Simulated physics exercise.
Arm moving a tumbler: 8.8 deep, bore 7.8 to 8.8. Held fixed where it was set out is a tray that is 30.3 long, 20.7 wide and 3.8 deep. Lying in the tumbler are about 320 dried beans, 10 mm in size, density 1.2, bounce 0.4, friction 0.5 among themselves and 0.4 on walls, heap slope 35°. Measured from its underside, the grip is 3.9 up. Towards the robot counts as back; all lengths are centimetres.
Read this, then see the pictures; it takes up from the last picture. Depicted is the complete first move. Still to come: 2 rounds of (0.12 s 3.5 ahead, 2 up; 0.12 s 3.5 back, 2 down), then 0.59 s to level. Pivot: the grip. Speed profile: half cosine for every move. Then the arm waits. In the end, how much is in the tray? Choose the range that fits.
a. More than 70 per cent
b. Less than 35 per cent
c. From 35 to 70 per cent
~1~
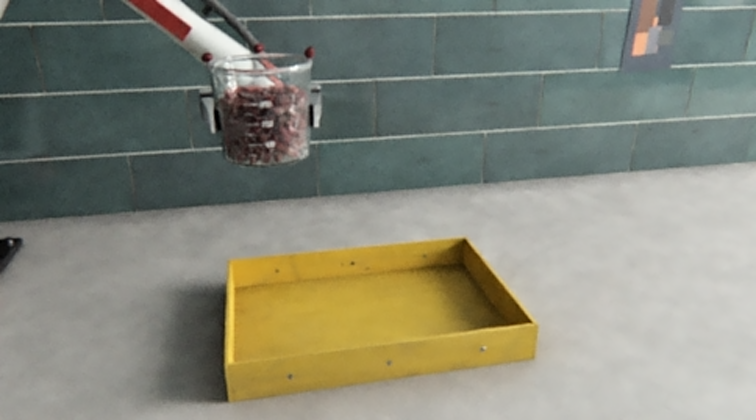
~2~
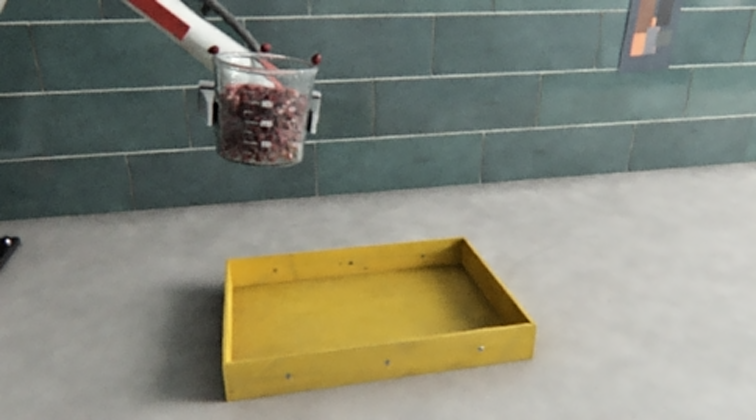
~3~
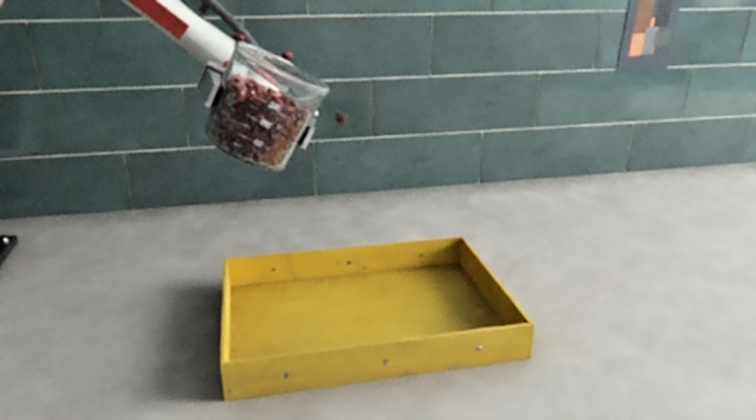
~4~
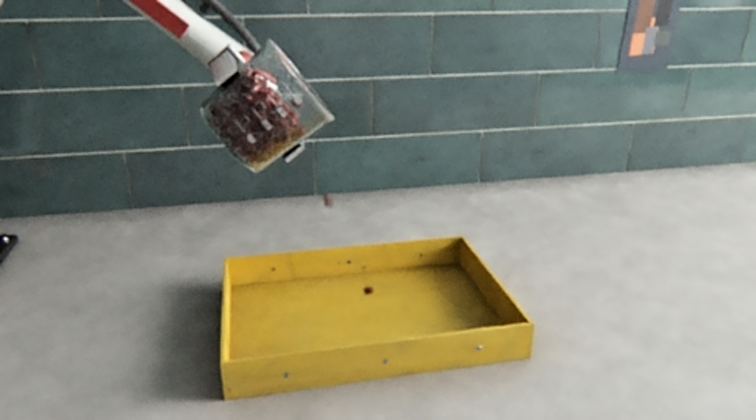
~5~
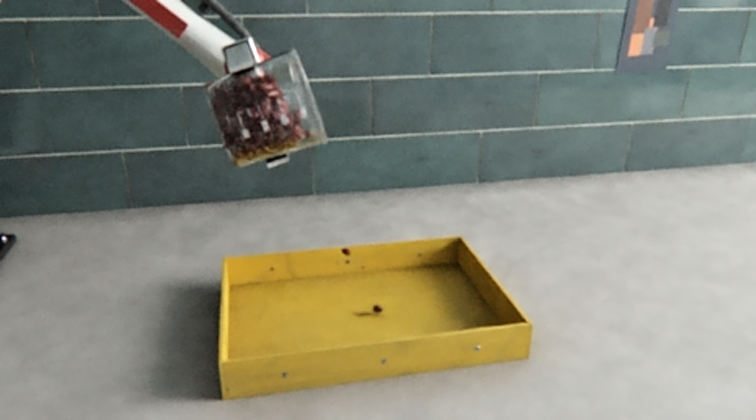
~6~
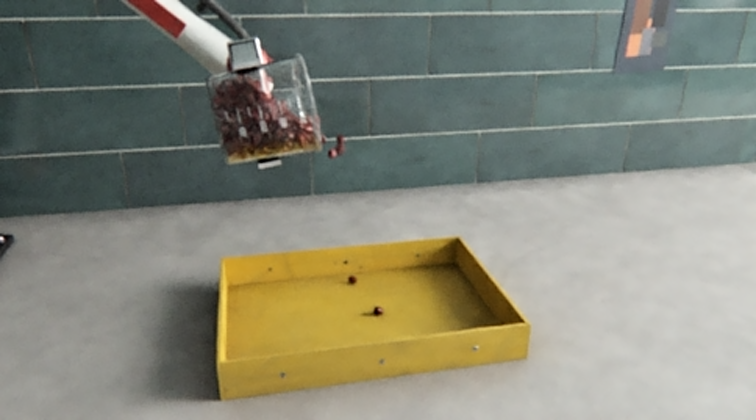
a.
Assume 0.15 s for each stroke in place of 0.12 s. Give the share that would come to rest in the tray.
Roughly 60 percent then.
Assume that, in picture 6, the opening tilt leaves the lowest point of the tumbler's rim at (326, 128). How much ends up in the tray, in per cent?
Estimate: About 45 per cent.
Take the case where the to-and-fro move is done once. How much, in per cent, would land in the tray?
In that case, some 60 per cent.
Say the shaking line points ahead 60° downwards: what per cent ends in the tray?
Result: Approx. 15 %.
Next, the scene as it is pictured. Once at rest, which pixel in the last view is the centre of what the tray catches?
Near (401, 306).
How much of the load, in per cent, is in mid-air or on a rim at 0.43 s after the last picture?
It amounts to roughly 8 in a hundred.
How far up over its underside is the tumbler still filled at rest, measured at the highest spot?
4.5 cm.
Then, 0.43 s on, tilted 81° forward, highest piece 25 above the table; 167 in the tray, 128 in the tumbler, 24 in flight or on a rim.
Then, 0.86 s on, tilted 24° forward, highest piece 27 above the table; 255 in the tray, 62 in the tumbler, 1 on the table or floor, 1 in flight or on a rim.
Then, 1.27 s on, level, highest piece 25 above the table; 256 in the tray, 62 in the tumbler, 1 on the table or floor.
Then, 2.32 s on, level, highest piece 25 above the table; 256 in the tray, 62 in the tumbler, 1 on the table or floor.
In the end, 256 in the tray, 62 in the tumbler, 1 on the table or floor. That is 80 % in the tray.
